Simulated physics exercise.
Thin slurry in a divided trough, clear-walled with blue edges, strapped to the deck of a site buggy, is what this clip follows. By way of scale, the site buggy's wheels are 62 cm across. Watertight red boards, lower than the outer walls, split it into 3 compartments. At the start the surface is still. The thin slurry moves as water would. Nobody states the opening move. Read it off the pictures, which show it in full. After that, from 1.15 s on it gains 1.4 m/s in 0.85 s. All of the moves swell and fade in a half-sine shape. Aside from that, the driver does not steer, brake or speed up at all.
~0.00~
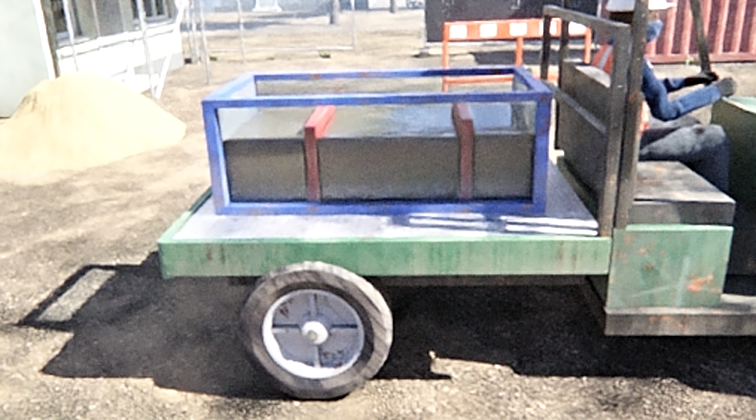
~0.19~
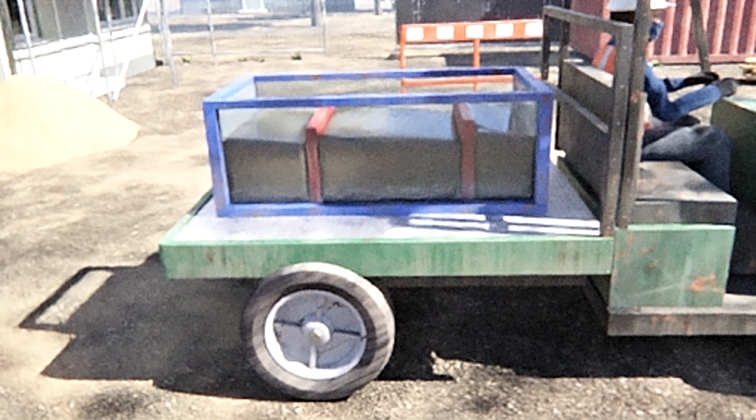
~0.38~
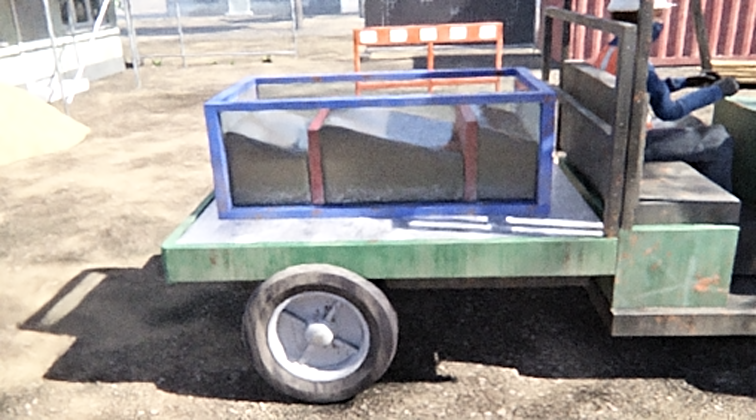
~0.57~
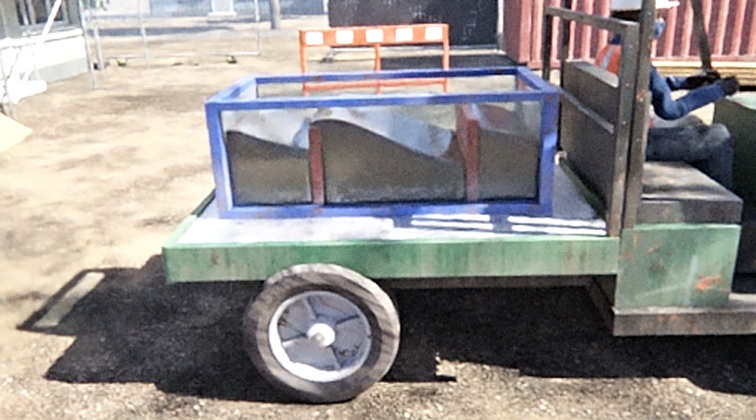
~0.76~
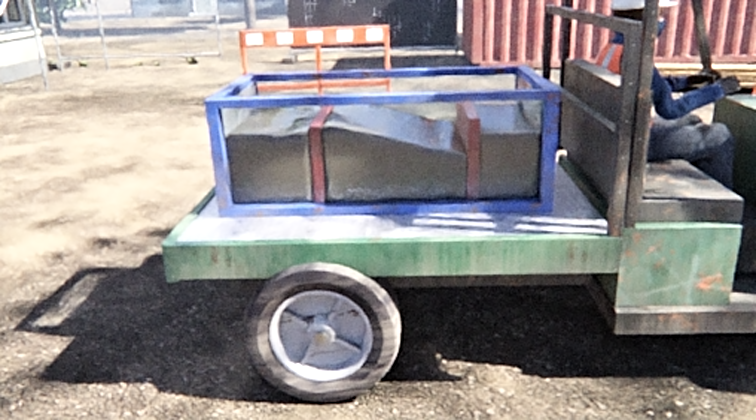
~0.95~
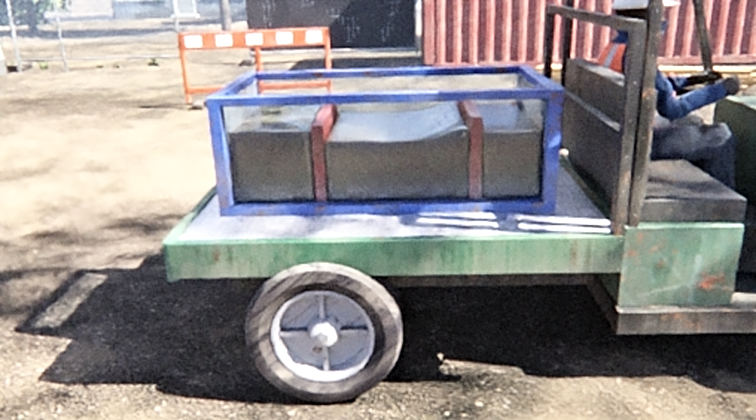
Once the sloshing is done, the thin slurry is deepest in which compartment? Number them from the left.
I would say the first compartment.
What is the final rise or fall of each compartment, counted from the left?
Going from the left: 4 up, then 3 down, then 0.
By 1.35 s the mean depths from the left are 31, 27, 28 cm.
By 1.95 s the mean depths from the left are 35, 24, 28 cm.
By 2.55 s the mean depths from the left are 35, 24, 28 cm.
By 4.99 s the mean depths from the left are 33, 26, 28 cm.
